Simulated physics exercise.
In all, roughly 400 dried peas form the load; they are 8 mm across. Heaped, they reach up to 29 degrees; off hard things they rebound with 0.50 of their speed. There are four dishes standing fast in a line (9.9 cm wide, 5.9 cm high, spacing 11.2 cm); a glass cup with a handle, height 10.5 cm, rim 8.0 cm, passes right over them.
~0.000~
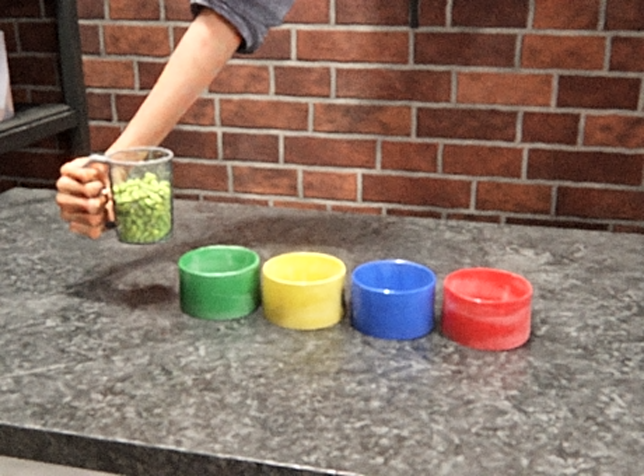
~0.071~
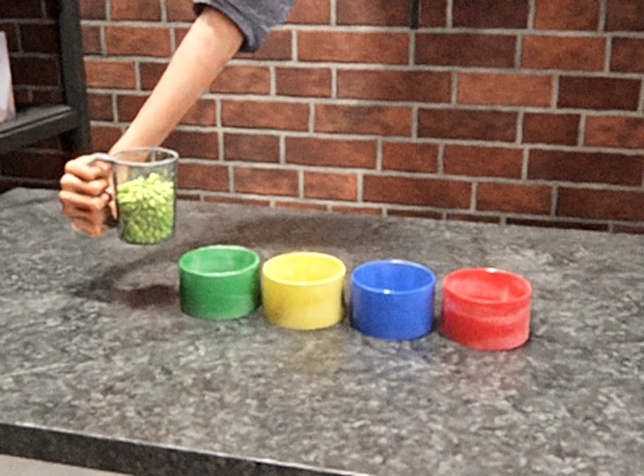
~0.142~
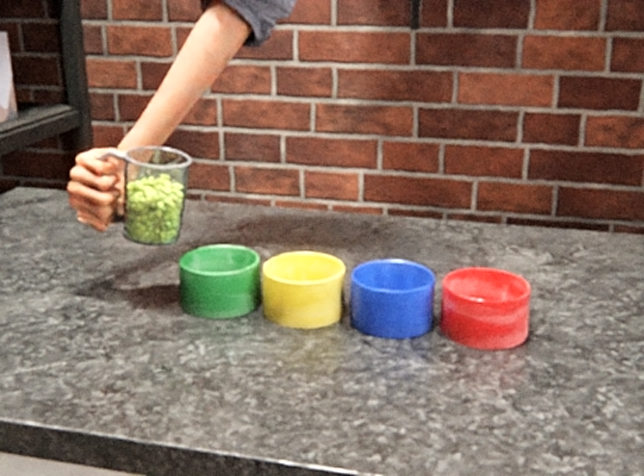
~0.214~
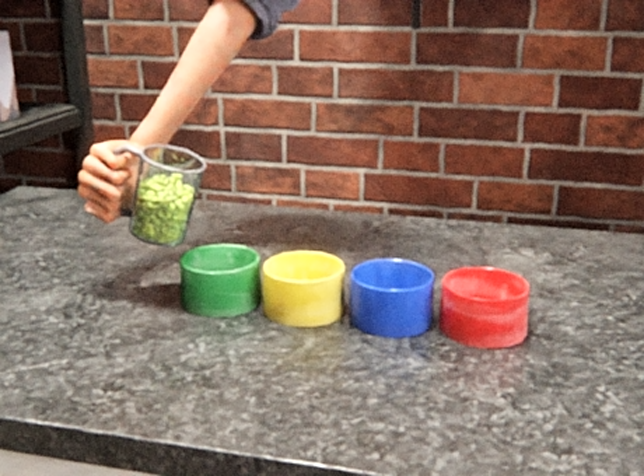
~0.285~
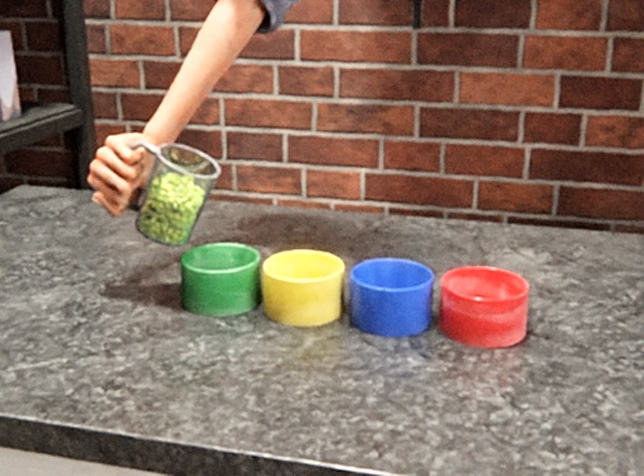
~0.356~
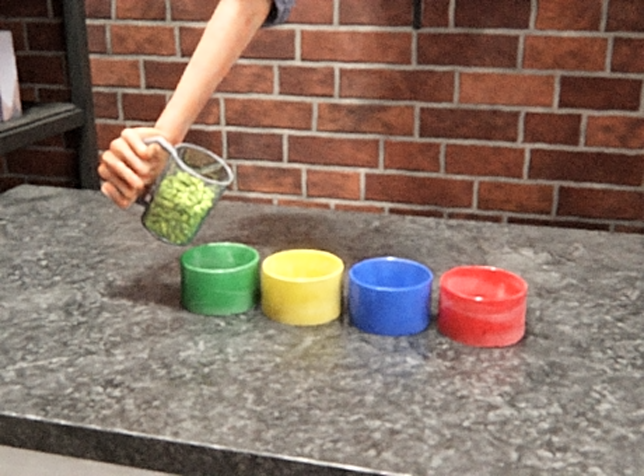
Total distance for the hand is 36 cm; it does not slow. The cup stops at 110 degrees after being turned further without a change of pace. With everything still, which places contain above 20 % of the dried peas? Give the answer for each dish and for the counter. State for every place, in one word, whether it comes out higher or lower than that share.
Red dish: Lower, blue dish: Higher, green dish: Lower, yellow dish: Lower, counter: Lower.
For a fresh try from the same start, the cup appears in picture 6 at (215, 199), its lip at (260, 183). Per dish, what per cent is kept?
You'd end up with red at 100, blue at 0, green at 0 and yellow at 0.
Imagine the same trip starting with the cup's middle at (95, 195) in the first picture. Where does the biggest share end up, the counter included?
Yellow.
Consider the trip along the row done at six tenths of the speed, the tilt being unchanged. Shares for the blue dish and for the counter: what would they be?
Then: Blue 0, counter 10.
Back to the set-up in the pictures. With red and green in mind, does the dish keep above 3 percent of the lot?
Well, red gets a tick and green gets a cross.
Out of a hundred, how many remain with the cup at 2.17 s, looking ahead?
Approx. 0 % - an estimate.
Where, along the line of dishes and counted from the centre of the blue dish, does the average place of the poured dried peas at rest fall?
The load's average lands around 1 cm in the plus-x direction.
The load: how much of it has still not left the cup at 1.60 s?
About 15 %.
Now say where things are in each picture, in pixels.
Cup at (142, 196), tilt 0 degrees, lip at (169, 158), moved 0.0 cm; middle of the pieces at (145, 209); green dish at (219, 260); yellow dish at (304, 268); blue dish at (394, 276); red dish at (488, 285), in the first picture.
Cup at (146, 197), tilt 2 degrees, lip at (174, 160), moved 0.4 cm; middle of the pieces at (148, 209), in the second picture.
Cup at (155, 197), tilt 9 degrees, lip at (187, 164), moved 1.5 cm; middle of the pieces at (155, 209), in the third picture.
Cup at (165, 196), tilt 16 degrees, lip at (203, 169), moved 2.9 cm; middle of the pieces at (164, 209), in the fourth picture.
Cup at (175, 197), tilt 24 degrees, lip at (217, 176), moved 4.2 cm; middle of the pieces at (173, 208), in the fifth picture.
Cup at (185, 197), tilt 31 degrees, lip at (229, 182), moved 5.6 cm; middle of the pieces at (181, 208); green dish at (219, 257); yellow dish at (303, 265); blue dish at (391, 274); red dish at (483, 283). Its pace works out near 105 degrees a second; the hand travels 19 cm a second, in the sixth picture.
After 1.10 s, tilt 109 degrees; cup holds 95 %, yellow 5 %.
After 1.60 s, tilt 110 degrees; cup holds 15 %, blue 75 %, yellow 5 %.
After 2.17 s, tilt 110 degrees; cup holds 0 %, red 10 %, blue 75 %, yellow 5 %.
By 2.5 s all is still; red 10 %, blue 75 %, green 0 %, yellow 5 %, counter 10 %.
